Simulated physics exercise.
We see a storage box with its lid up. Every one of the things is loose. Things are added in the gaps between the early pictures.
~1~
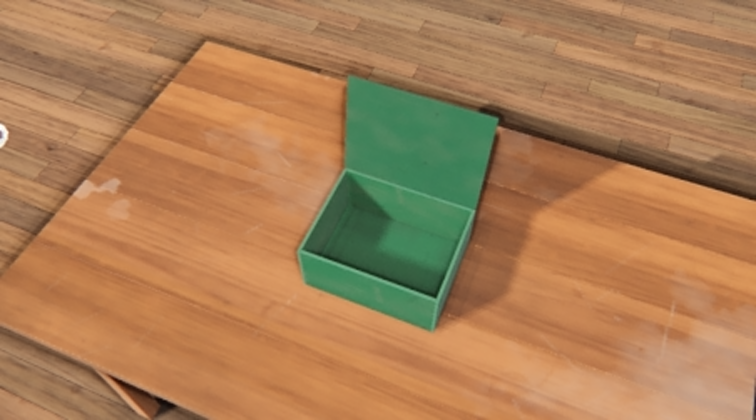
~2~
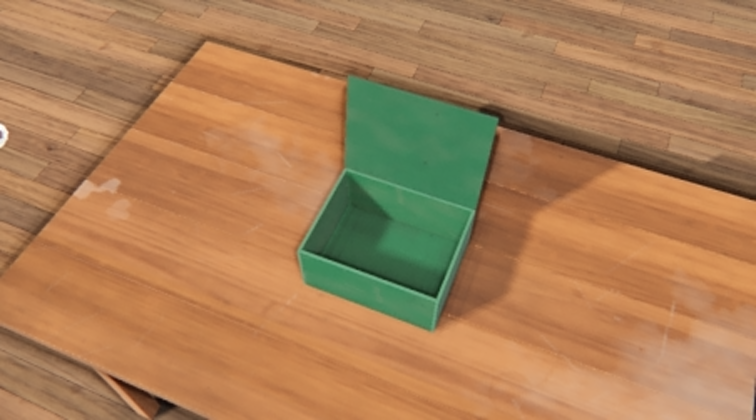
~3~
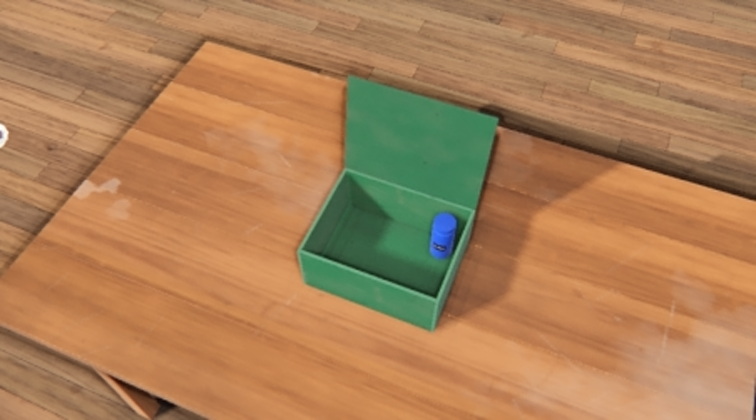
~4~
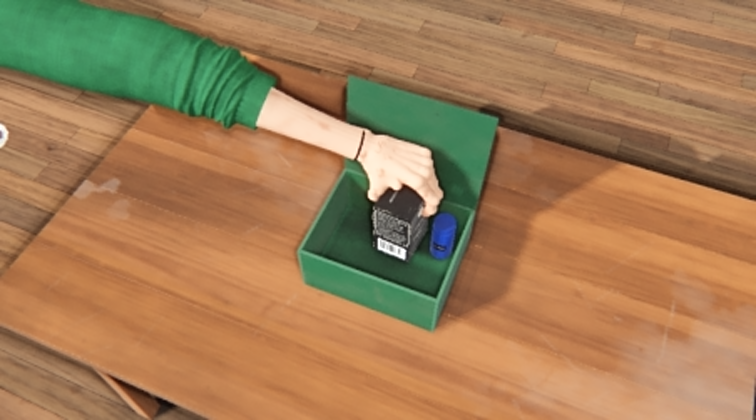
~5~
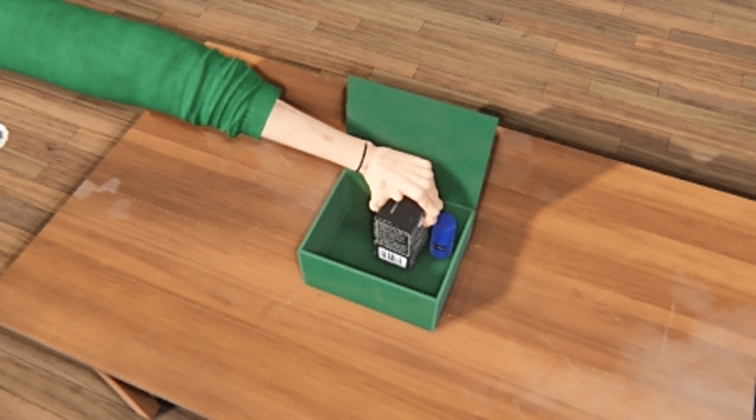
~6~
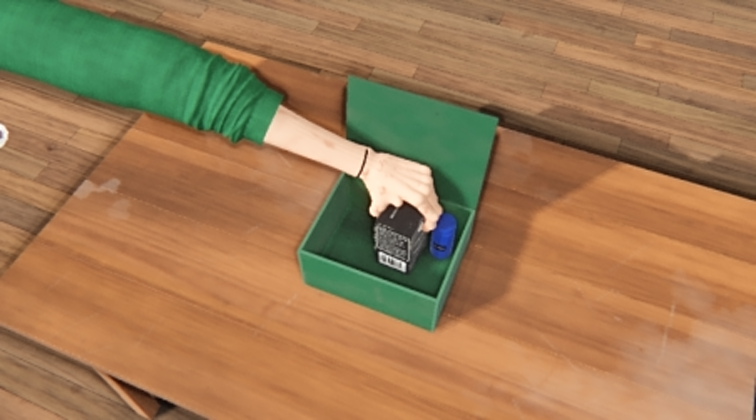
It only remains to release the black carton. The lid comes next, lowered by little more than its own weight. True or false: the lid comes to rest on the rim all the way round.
False, it is held up.
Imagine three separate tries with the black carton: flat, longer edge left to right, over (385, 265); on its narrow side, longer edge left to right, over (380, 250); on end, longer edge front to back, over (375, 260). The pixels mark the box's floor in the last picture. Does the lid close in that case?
On the first go it comes down fully, on the second it comes down fully, and on the third it can't shut.
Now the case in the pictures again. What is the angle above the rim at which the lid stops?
About 50° above the rim.
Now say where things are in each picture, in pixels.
In the first frame, the last thing is not in view yet.
In the second frame, the last thing is not in view yet.
In the third frame, the last thing is not in view yet; blue shaker (443, 236).
The fourth frame shows still above its spot; black carton (402, 218); blue shaker (443, 236).
The fifth frame shows still above its spot; black carton (403, 228); blue shaker (443, 236).
The sixth frame shows put in, still held; black carton (403, 233); blue shaker (443, 236).
Then, 1.10 s past the last view, lid starting down.
Then, 1.50 s past the last view, lid 66° above the rim.
Then, 2.20 s past the last view, lid 48° above the rim.
Then, 4.30 s past the last view, black carton resting near (403, 232).
Finally, lid 48° above the rim; both still in place. Final places as the last picture's camera would see them, black carton near (403, 232).
